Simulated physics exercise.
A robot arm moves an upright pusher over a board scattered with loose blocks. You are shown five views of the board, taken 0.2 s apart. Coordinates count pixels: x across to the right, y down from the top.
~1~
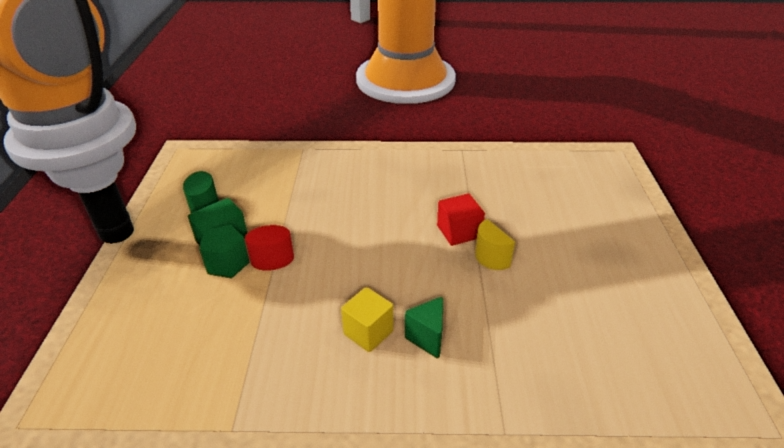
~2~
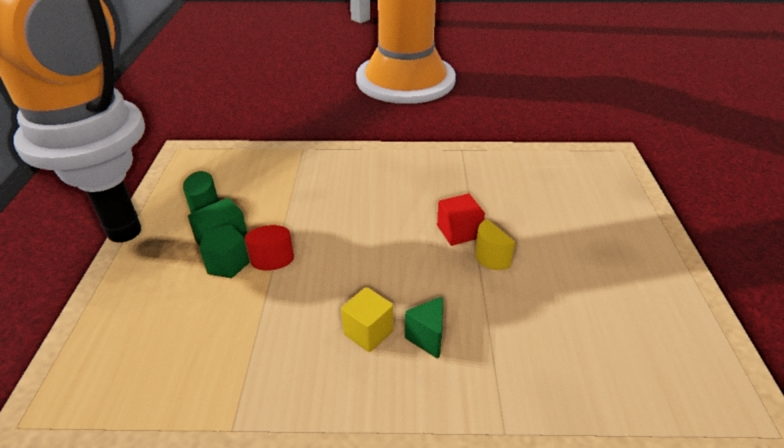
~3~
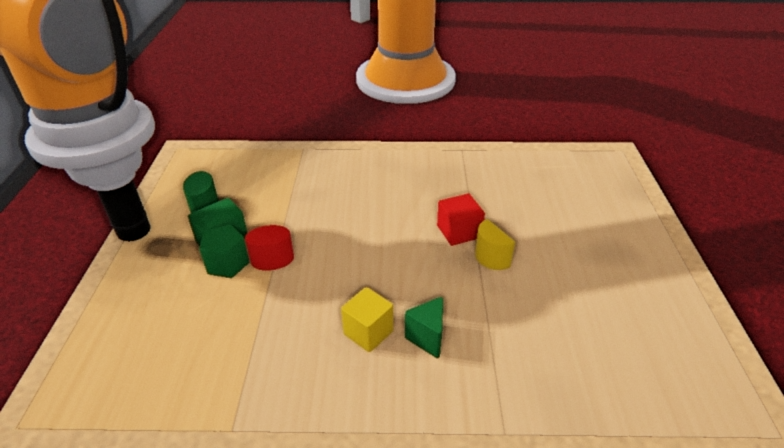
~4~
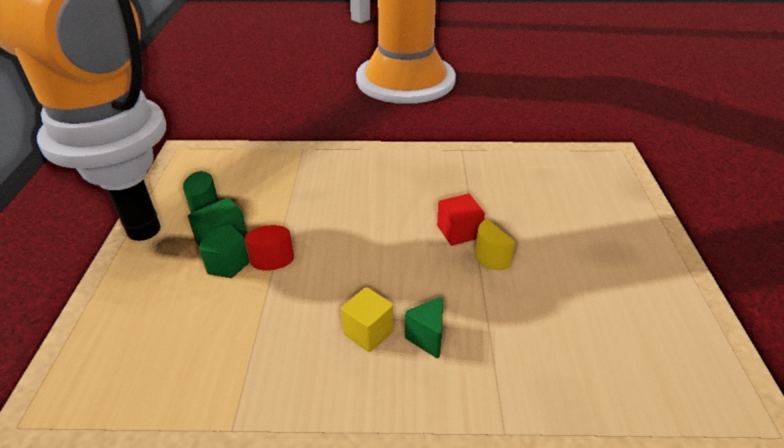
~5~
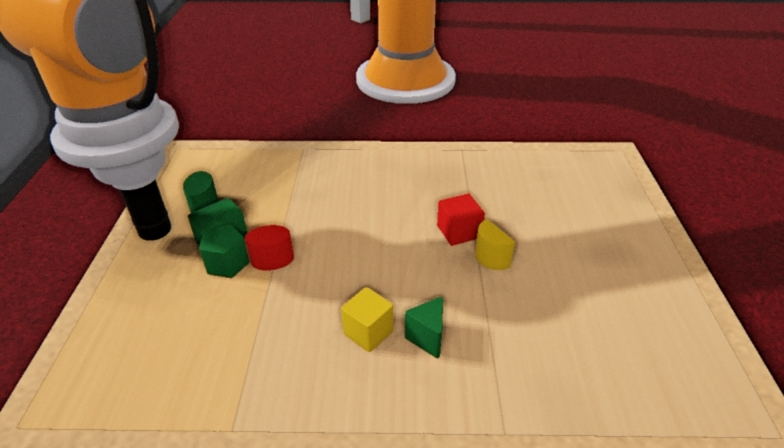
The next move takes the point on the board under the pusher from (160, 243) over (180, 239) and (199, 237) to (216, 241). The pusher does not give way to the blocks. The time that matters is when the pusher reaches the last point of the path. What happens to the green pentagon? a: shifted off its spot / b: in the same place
My pick is a.
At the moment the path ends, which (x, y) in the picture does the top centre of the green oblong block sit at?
Its top face will be centred at roughly (253, 215).
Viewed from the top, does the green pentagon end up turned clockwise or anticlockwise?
From above, it turns clockwise.
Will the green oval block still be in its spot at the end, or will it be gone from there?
It is left in place.
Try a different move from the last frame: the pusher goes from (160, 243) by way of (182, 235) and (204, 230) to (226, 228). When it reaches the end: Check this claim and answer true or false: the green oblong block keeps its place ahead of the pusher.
True
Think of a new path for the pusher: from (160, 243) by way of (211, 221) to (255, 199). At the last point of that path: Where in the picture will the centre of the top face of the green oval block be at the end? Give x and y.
Its top middle: (213, 170).
What follows on the original path. Halfway along, pusher at (186, 225); green oblong block at (225, 213).
At the end, pusher at (213, 228); green oval block not moved; green oblong block at (253, 215); green pentagon at (226, 245), turned 20° clockwise.
